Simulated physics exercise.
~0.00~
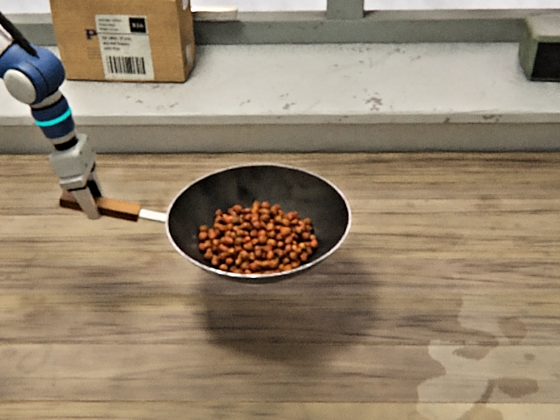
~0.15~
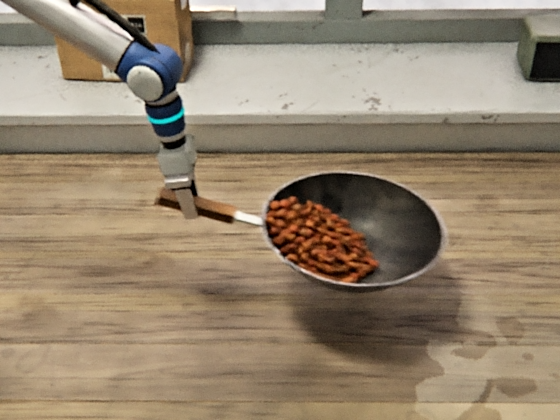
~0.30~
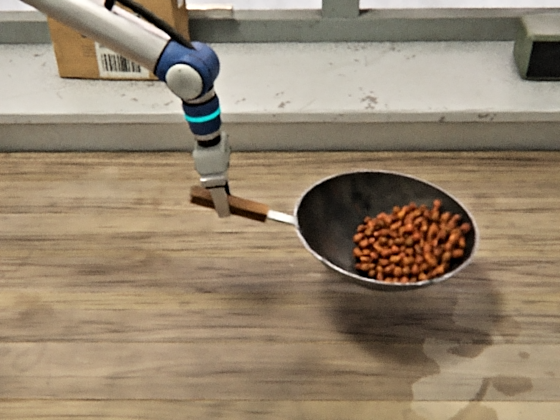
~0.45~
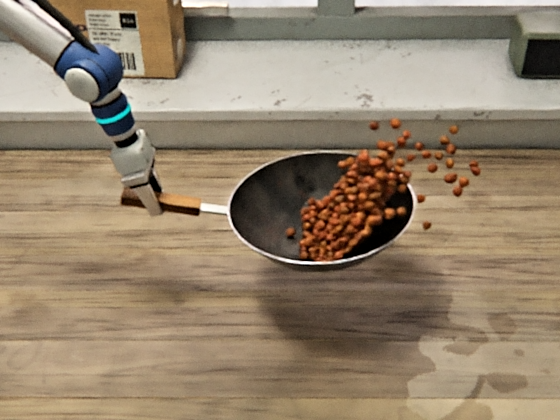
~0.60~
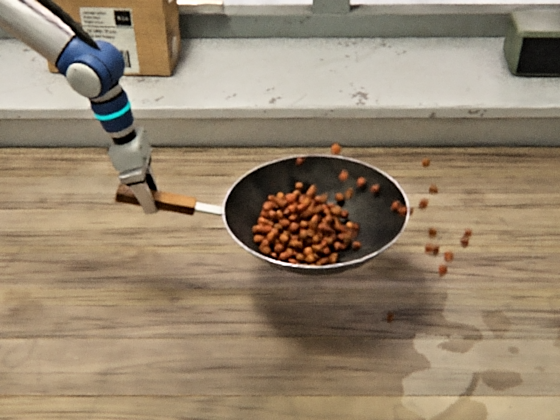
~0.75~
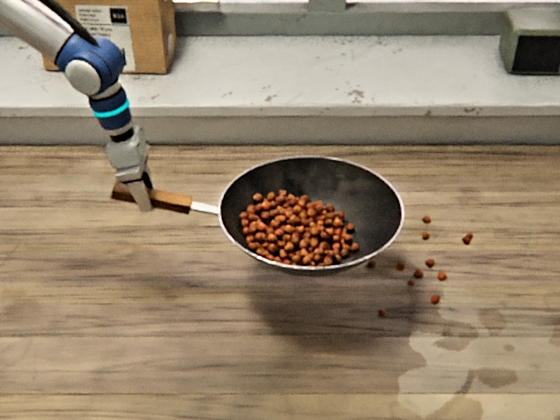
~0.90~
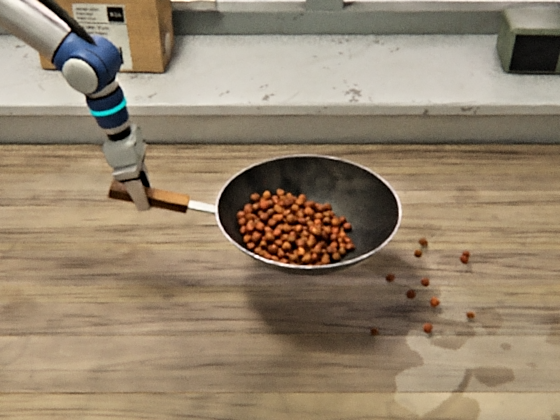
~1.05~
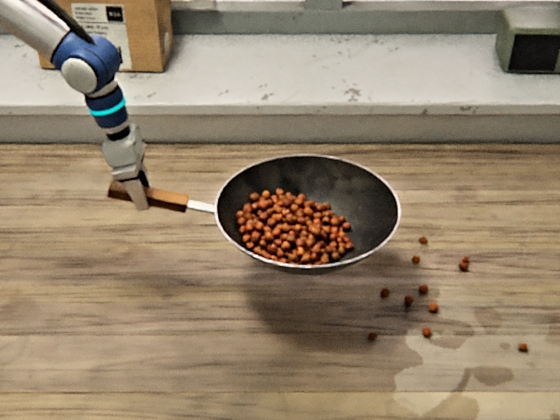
Robot arm swinging a wok of hazelnuts right, then jerking it back left, tossing some over the rim onto the table.
